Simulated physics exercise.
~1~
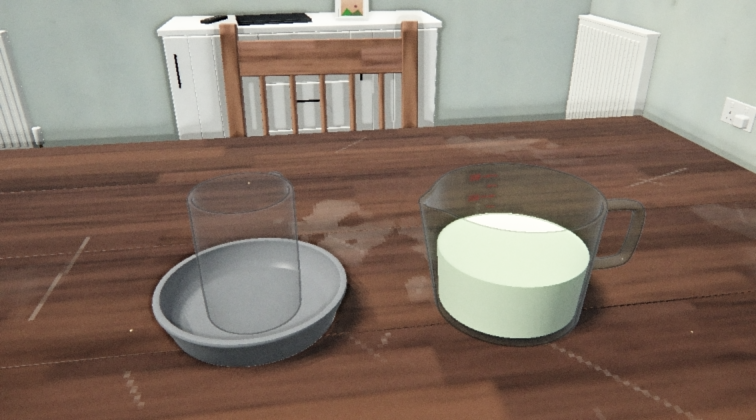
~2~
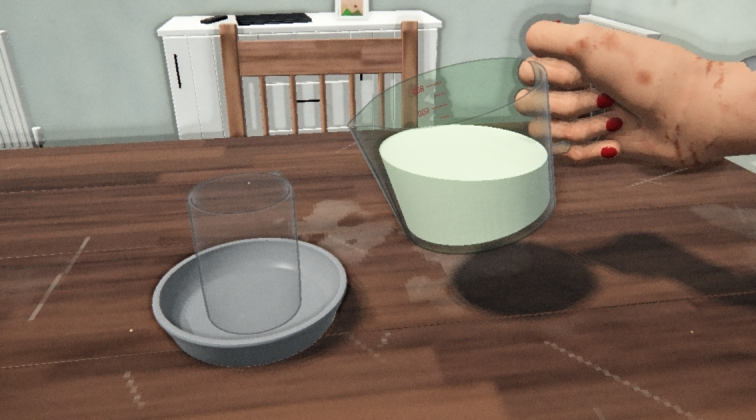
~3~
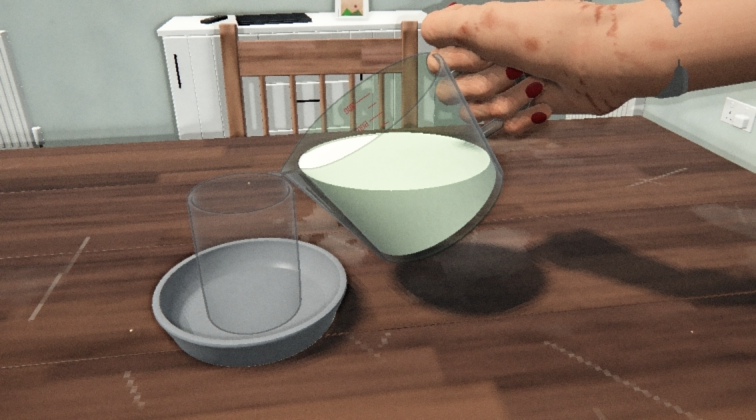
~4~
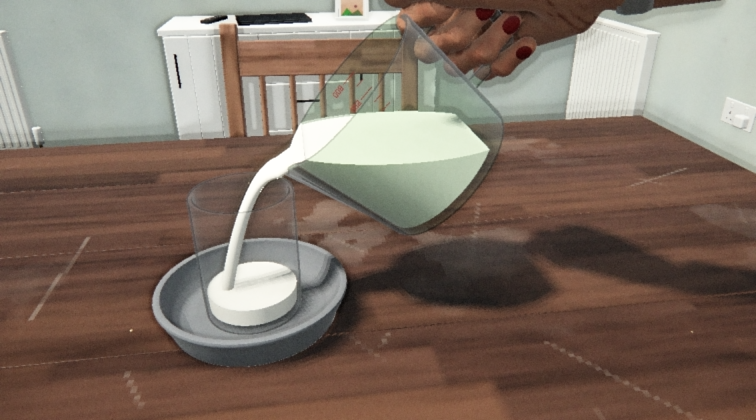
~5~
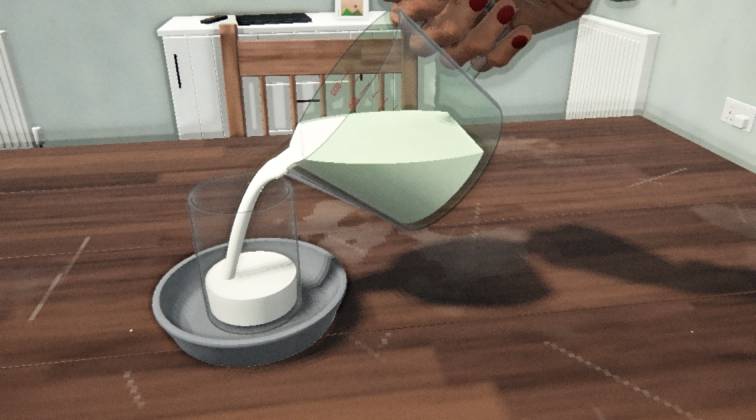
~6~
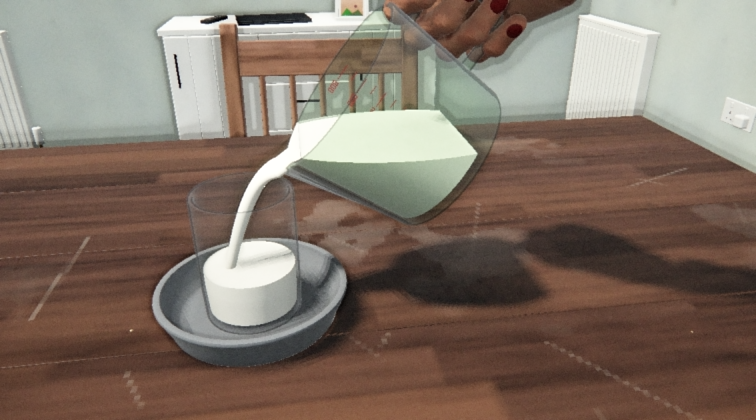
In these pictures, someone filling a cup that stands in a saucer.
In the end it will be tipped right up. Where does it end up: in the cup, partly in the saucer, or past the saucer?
Partly in the saucer.
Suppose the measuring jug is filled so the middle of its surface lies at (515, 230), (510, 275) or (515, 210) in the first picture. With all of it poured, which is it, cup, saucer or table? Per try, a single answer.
In turn: Past the saucer, cup only, on to the top.
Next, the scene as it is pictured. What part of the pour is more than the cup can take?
Result: Close to 20 per cent.
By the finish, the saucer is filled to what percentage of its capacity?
Fill at end: Approx. 50 in a hundred.
Next, the cup is about three quarters full; the saucer is dry.
After that, the cup is full to the brim; the saucer is wet, with room to spare.
Finally, the cup is full to the brim; the saucer is wet, with room to spare.
